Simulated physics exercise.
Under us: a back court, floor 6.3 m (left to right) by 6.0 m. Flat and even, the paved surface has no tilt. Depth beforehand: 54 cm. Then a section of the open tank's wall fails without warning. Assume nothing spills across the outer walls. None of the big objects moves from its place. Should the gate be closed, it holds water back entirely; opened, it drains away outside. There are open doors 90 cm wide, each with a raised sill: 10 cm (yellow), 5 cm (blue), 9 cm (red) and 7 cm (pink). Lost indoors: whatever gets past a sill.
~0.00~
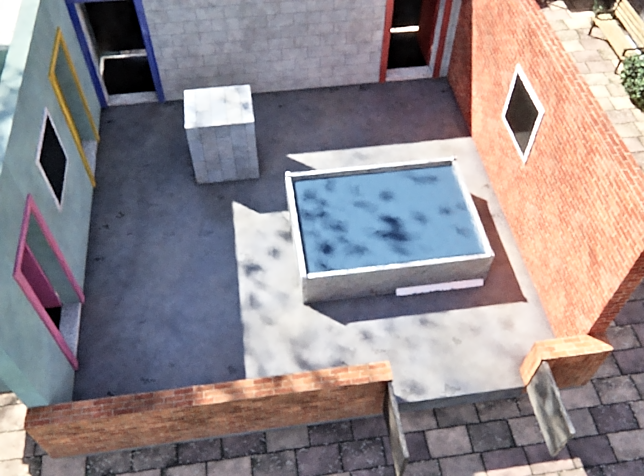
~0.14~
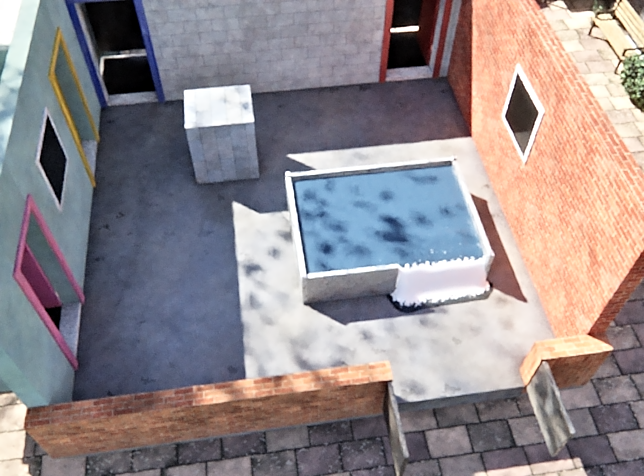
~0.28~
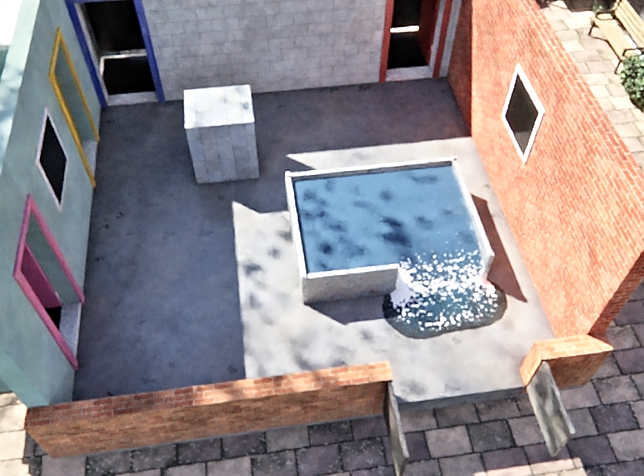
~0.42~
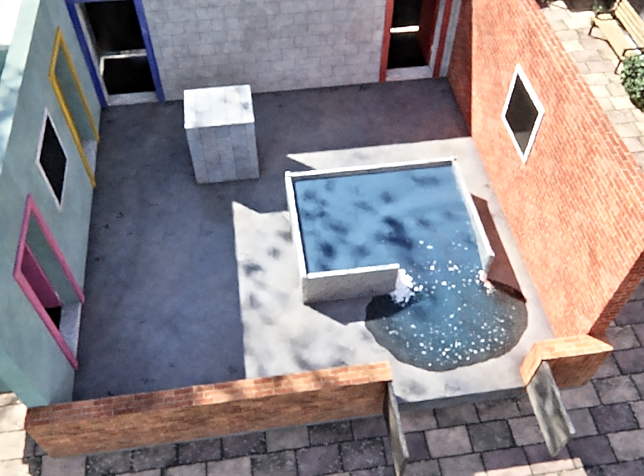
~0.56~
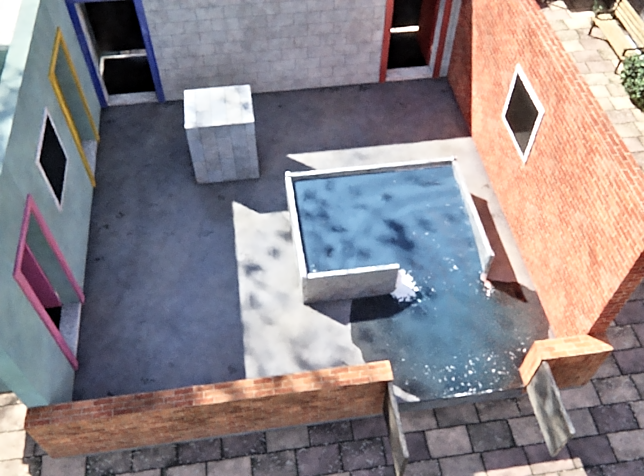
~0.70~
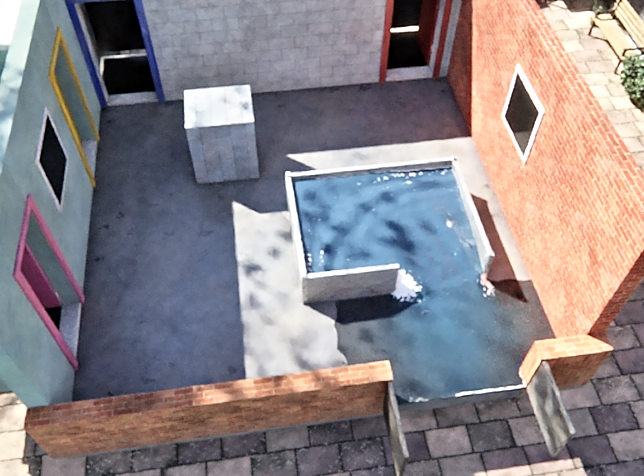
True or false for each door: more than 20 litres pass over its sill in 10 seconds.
Per door: The yellow door: False; the blue door: False; the red door: False; the pink door: False.
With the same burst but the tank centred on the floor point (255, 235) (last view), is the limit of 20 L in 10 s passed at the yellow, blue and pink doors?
Lab note: Vs limit, yellow door limit held; blue door limit broken; pink door limit broken.
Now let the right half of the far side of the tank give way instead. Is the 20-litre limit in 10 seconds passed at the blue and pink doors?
Against the limit, the blue door exceeds it and the pink door stays within it.
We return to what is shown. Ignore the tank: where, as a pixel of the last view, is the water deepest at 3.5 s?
It's at about (538, 366) in the last picture.
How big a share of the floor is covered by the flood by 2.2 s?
Roughly 15 percent.
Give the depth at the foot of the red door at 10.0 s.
About 4.5 cm deep.
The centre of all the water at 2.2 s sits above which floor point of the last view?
I'd put it close to (413, 265).
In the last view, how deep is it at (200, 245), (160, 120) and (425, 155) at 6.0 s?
Around 0 cm, 0 cm and 1 cm.
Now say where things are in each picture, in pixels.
The first frame shows the open tank at (384, 217) is whole and still, 54 cm deep.
In the second frame, the front is at (487, 289), 0.7 m from the gap at (439, 276); 0.3 m2 of floor is under water; 54 cm left at the back of the open tank.
In the third frame, the front is at (501, 305), 0.9 m from the gap at (438, 278); 0.9 m2 of floor is under water; 54 cm left at the back of the open tank.
In the fourth frame, the front is at a hidden place, 1.3 m from the gap at (438, 278); 2.0 m2 of floor is under water; 54 cm left at the back of the open tank.
In the fifth frame, the front is at a hidden place, 1.7 m from the gap at (438, 278); 3.1 m2 of floor is under water; 53 cm left at the back of the open tank.
In the sixth frame, water pours out at (438, 278) and has run 2.0 m, to a hidden place; typically 6 cm deep outside, 50 cm at the open tank's back.
After 1.4 s water covers 10 % of the floor and is deepest (38 cm) near (564, 362); yellow door not reached, blue door not reached, red door not reached, pink door not reached.
After 2.2 s water covers 15 % of the floor and is deepest (32 cm) near (538, 366); yellow door not reached, blue door not reached, red door not reached, pink door not reached.
After 3.5 s water covers 20 % of the floor and is deepest (22 cm) near (538, 366); yellow door not reached, blue door not reached, red door not reached, pink door not reached.
After 6.0 s water covers 25 % of the floor and is deepest (14 cm) near (538, 366); yellow door not reached, blue door not reached, red door 8 cm at the sill, 1 L in, pink door not reached.
After 10.0 s water covers 40 % of the floor and is deepest (8 cm) near (511, 332); yellow door not reached, blue door not reached, red door 4 cm at the sill, 2 L in, pink door 1 cm at the sill, 0 L in.
